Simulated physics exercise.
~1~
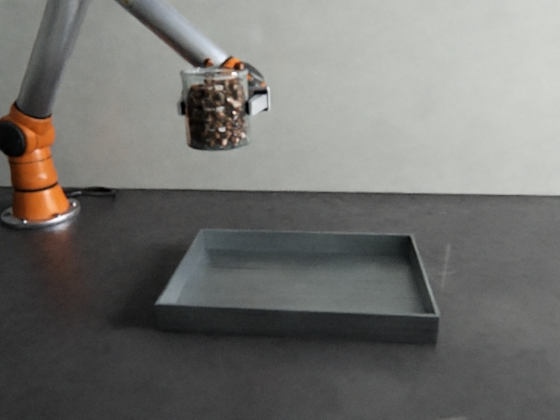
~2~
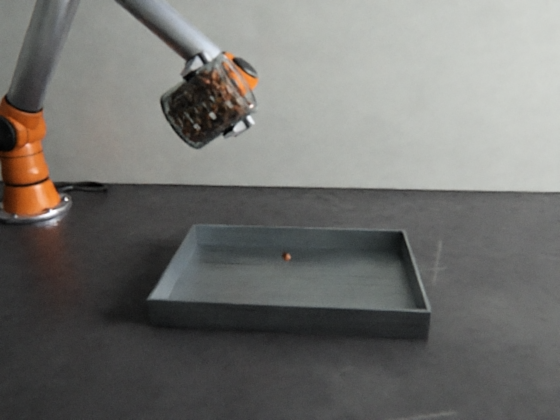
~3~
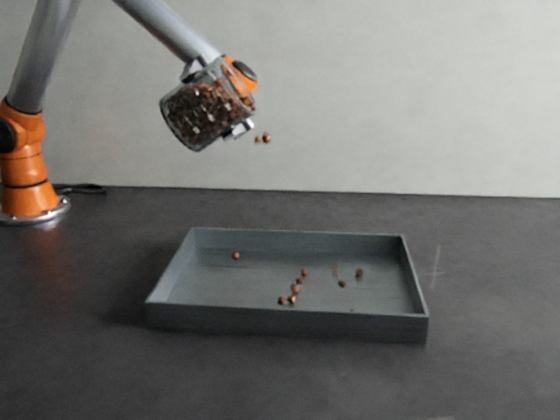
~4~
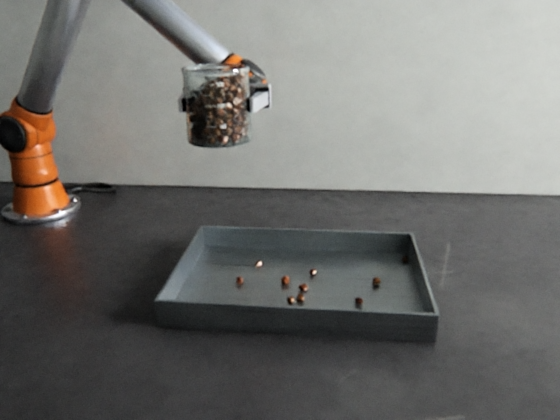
We see a robot arm with orange joints hold a clear tumbler of brown pellets above a gray tray, tip it to the right so a few pellets drop and scatter across the tray, then return it upright, still mostly full.
